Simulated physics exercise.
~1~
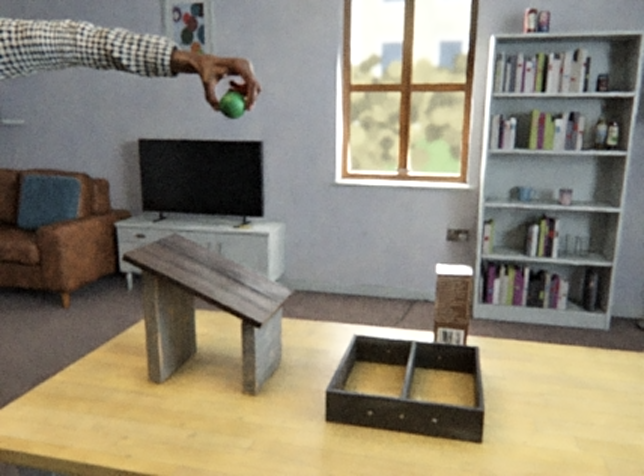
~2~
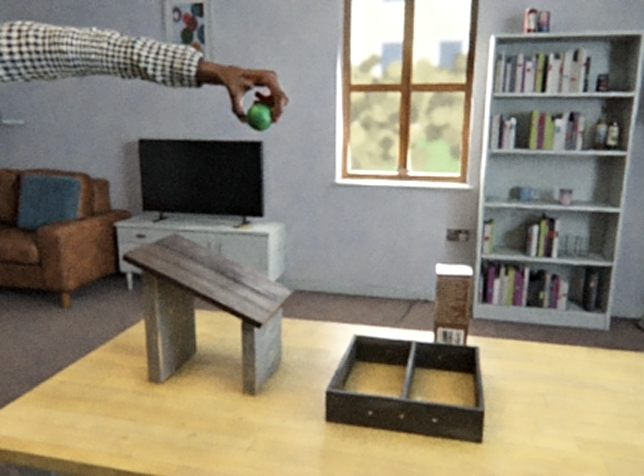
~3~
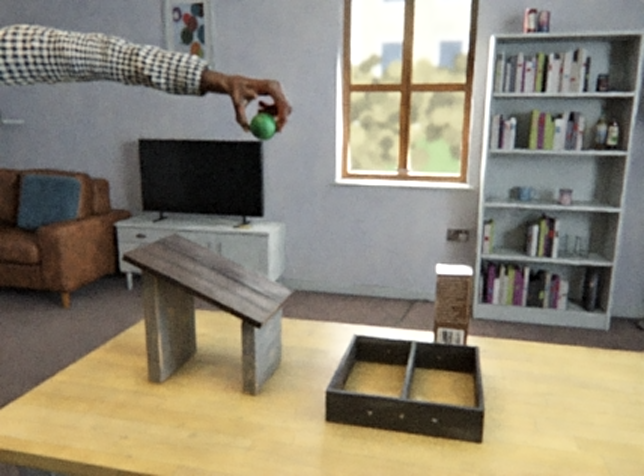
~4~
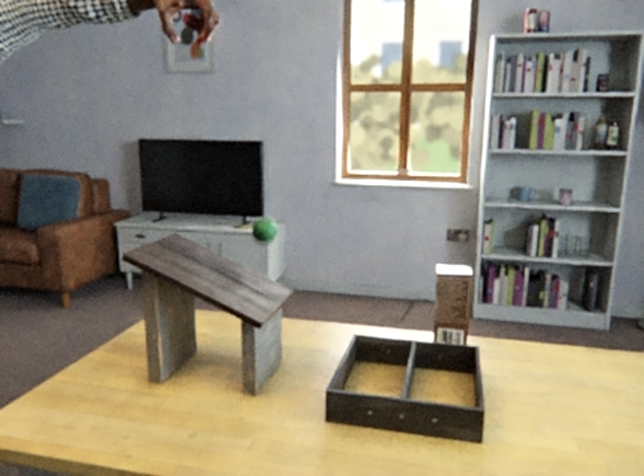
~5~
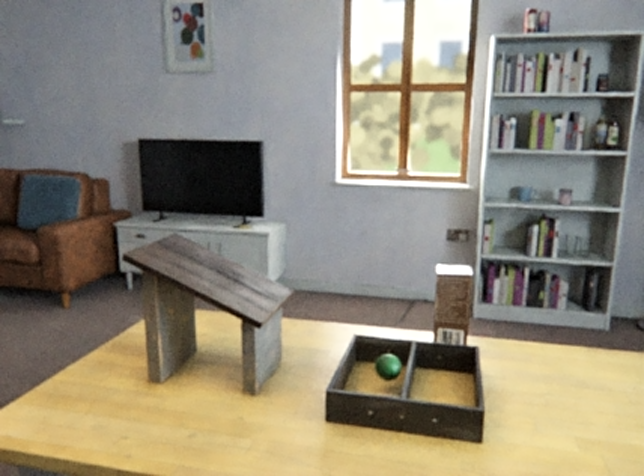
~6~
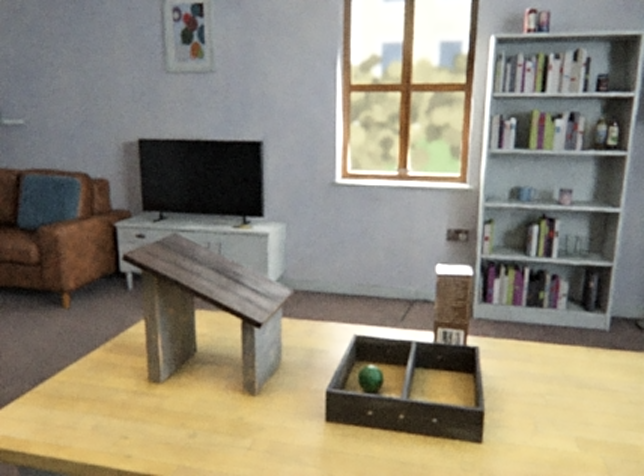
In a living room, a hand holds a green ball above a sloping board on a wooden table, moves it right and lets go; the ball drops and ends up in the nearer bay of a divided tray, while a brown carton stays still behind it.
